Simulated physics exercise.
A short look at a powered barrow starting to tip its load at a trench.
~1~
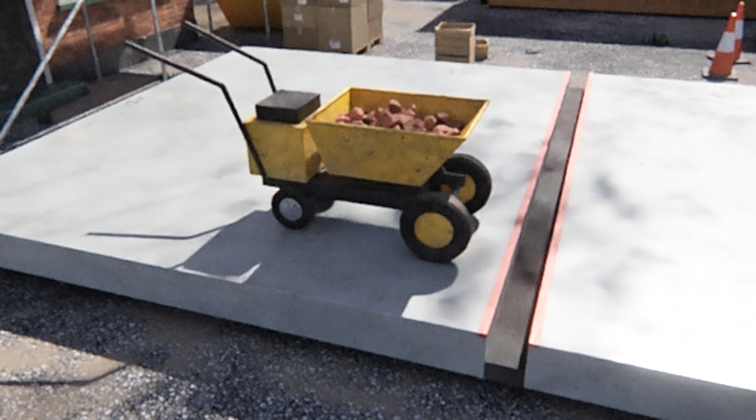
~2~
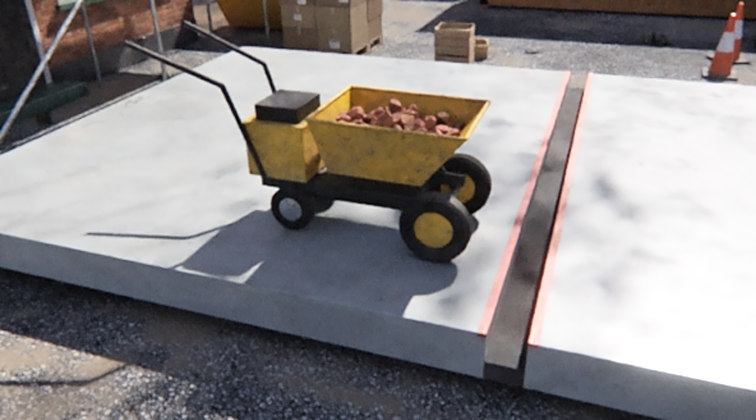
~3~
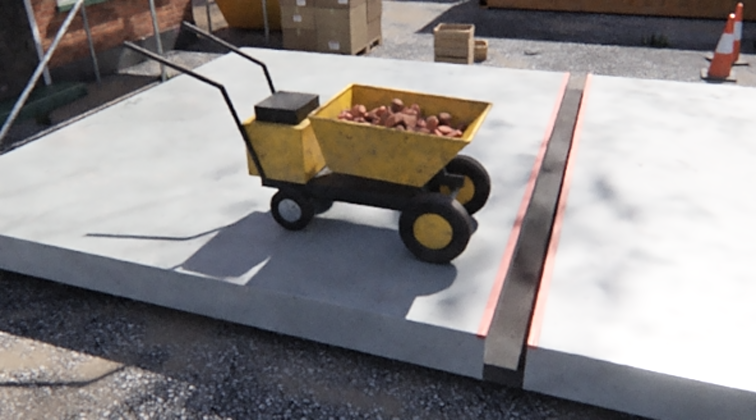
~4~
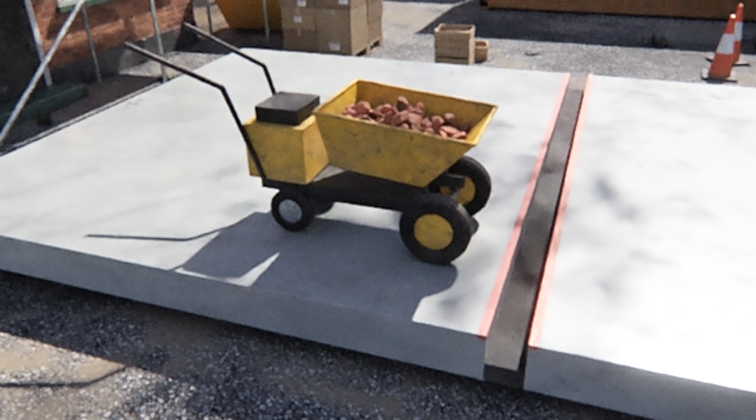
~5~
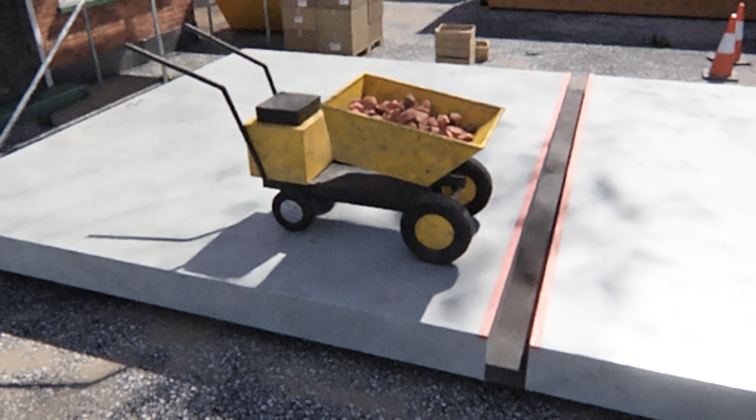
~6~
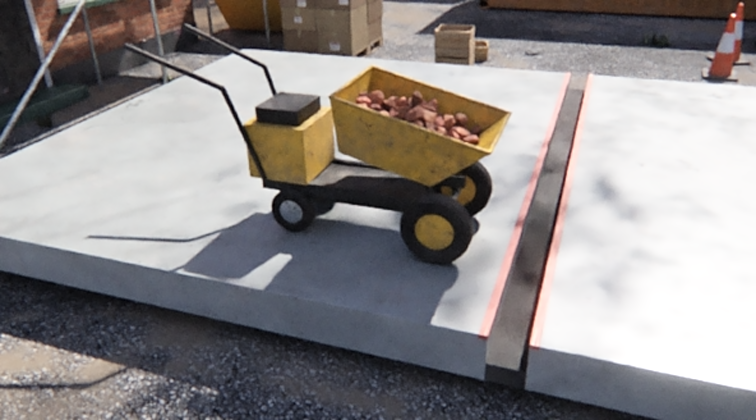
The yellow skip of a powered barrow sits level at first, filled with reddish lumps of rubble, beside a narrow dark trench in a pale slab. It then tilts slightly, its right lip dipping toward the trench and its left end lifting, while the wheels stay still.
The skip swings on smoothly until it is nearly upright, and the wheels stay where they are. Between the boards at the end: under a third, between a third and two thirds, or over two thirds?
In the trench: Less than a third.
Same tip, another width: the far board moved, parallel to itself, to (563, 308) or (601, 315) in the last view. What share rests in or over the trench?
About 50 and 90 per cent.
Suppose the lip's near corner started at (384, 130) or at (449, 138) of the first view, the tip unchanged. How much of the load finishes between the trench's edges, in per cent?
In turn 40 and 50 in a hundred.
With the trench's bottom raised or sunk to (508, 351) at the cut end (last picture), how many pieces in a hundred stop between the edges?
Close to 20 per cent.
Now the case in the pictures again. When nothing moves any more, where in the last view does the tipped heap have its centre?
Close to (582, 250).
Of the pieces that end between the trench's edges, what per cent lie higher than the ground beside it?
Roughly 5 in a hundred.
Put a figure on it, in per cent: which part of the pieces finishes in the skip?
Close to 5 per cent.
Just after the last frame, skip tipped steeply; every one in the skip.
A moment on, skip tipped steeply; almost all in the skip; just a few beyond it; just a few falling.
Further on, skip tipped right over; roughly a third in the skip; just a few in or heaped over the trench; roughly two thirds beyond it.
When it is over, skip tipped right over; about a tenth in the skip; roughly a quarter in or heaped over the trench; roughly two thirds beyond it.
